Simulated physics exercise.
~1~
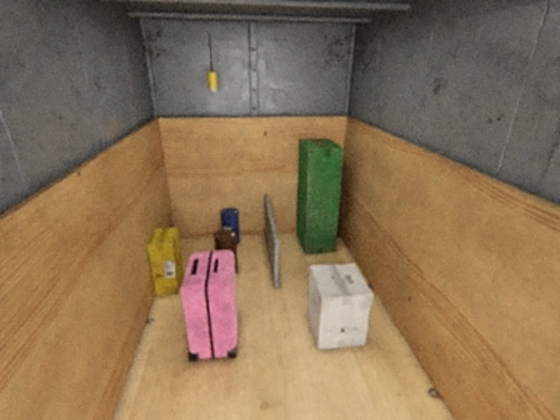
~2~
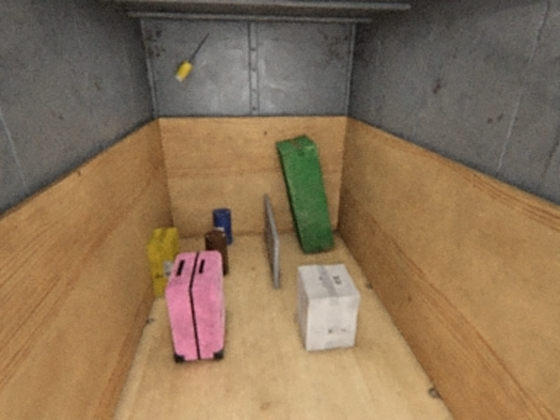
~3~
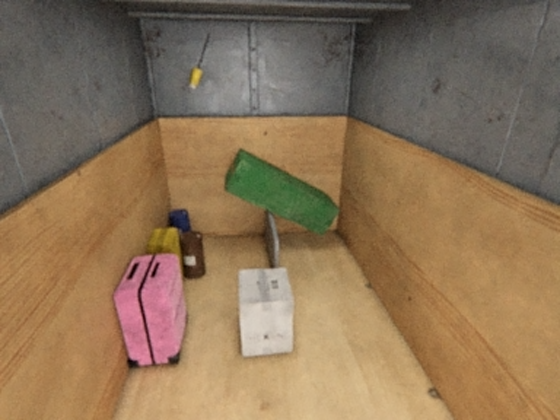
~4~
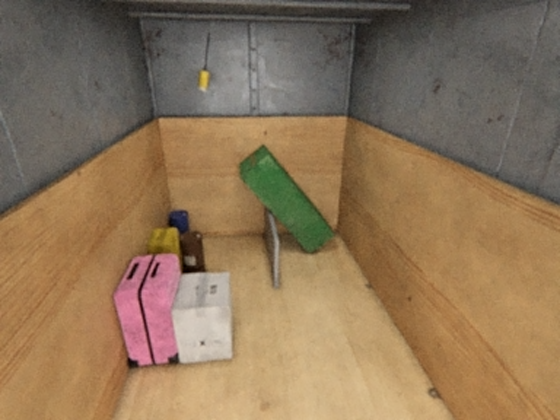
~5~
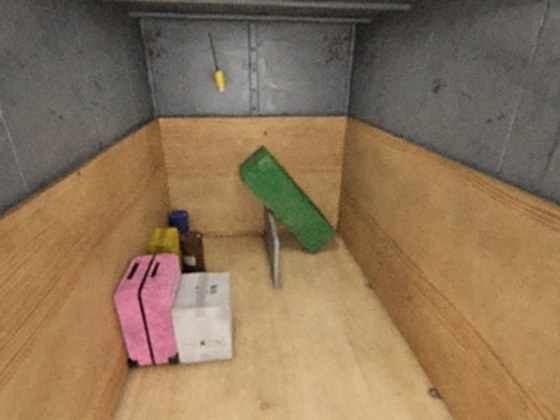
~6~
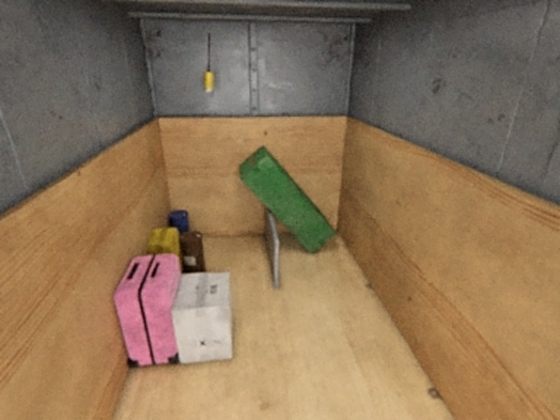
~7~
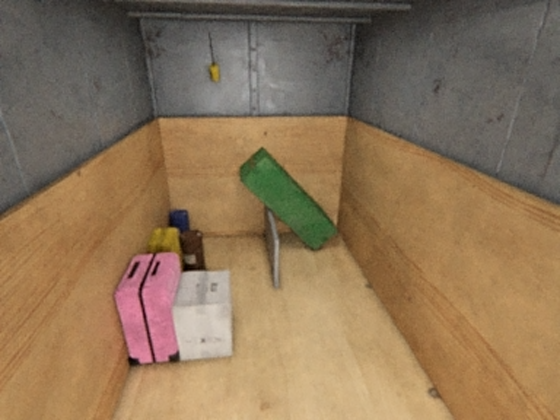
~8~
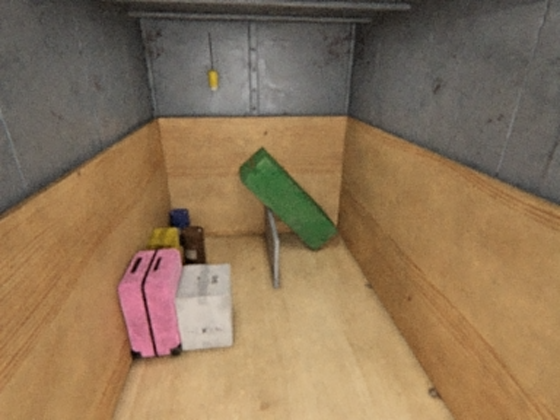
A tall green box tips left onto a low board as other items slide left.
